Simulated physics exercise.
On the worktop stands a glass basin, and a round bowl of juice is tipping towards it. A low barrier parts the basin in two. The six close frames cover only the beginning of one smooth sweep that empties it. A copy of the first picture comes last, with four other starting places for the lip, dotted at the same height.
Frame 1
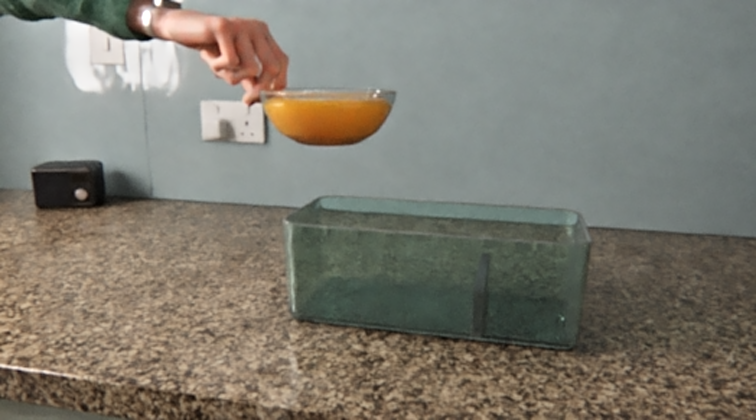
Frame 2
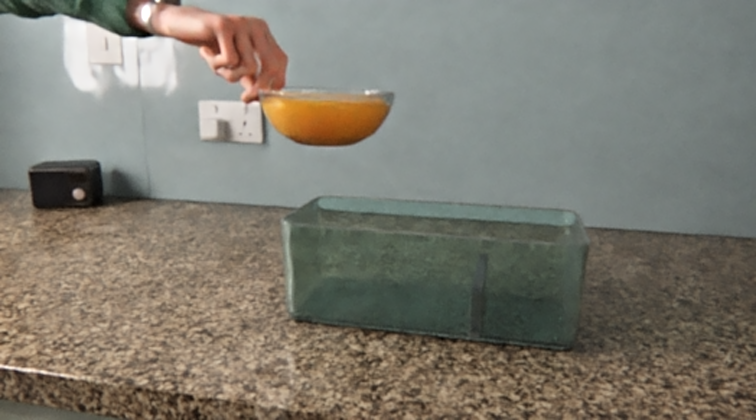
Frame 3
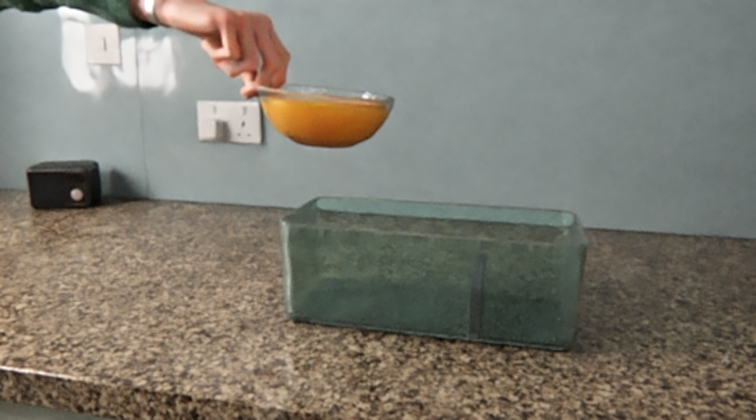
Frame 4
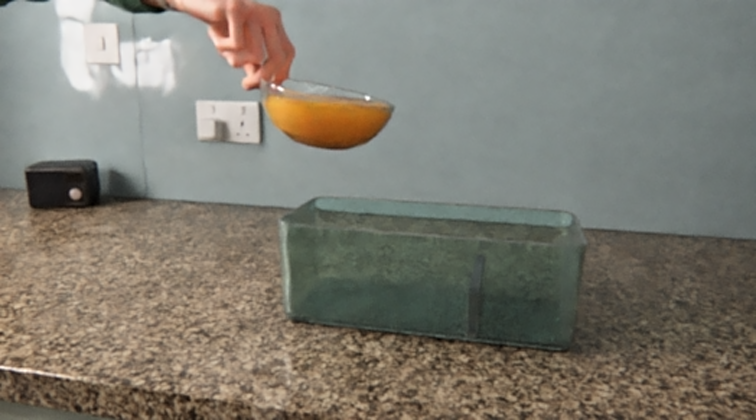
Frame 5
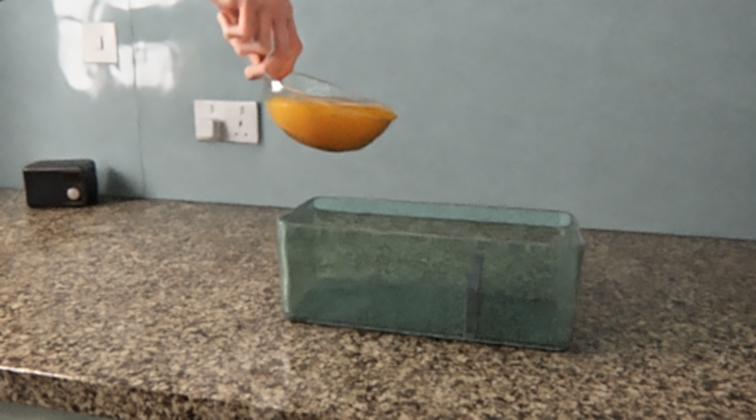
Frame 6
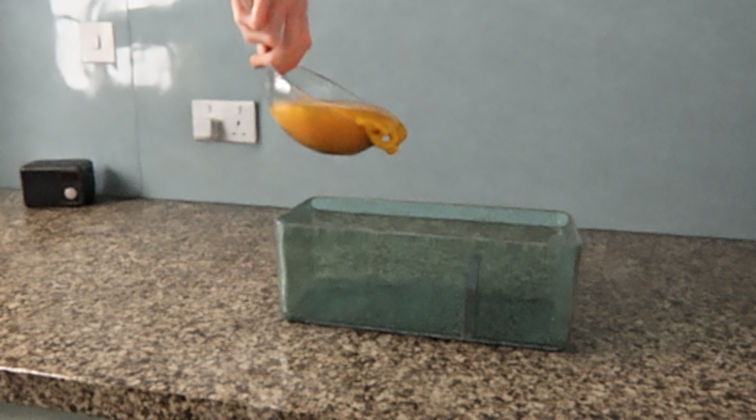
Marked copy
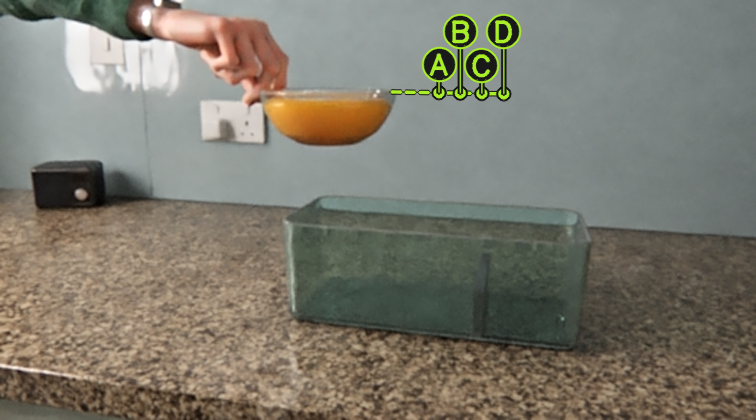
A hand holding a glass bowl of orange juice above a divided glass basin, tilting it rightward until juice slips over the lip.
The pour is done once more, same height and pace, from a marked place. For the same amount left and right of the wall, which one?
A.
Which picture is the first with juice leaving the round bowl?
In picture 5.
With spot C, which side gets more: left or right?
More ends on the right.
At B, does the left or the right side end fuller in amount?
The right side.
On the marked copy, A at (439, 92); B at (460, 93); C at (481, 93); D at (503, 93).
For spot A, about 52 % ends left of the wall and 47 % right of it.
For spot B, about 29 % ends left of the wall and 71 % right of it.
For spot C, about 15 % ends left of the wall and 84 % right of it.
For spot D, about 14 % ends left of the wall and 86 % right of it.
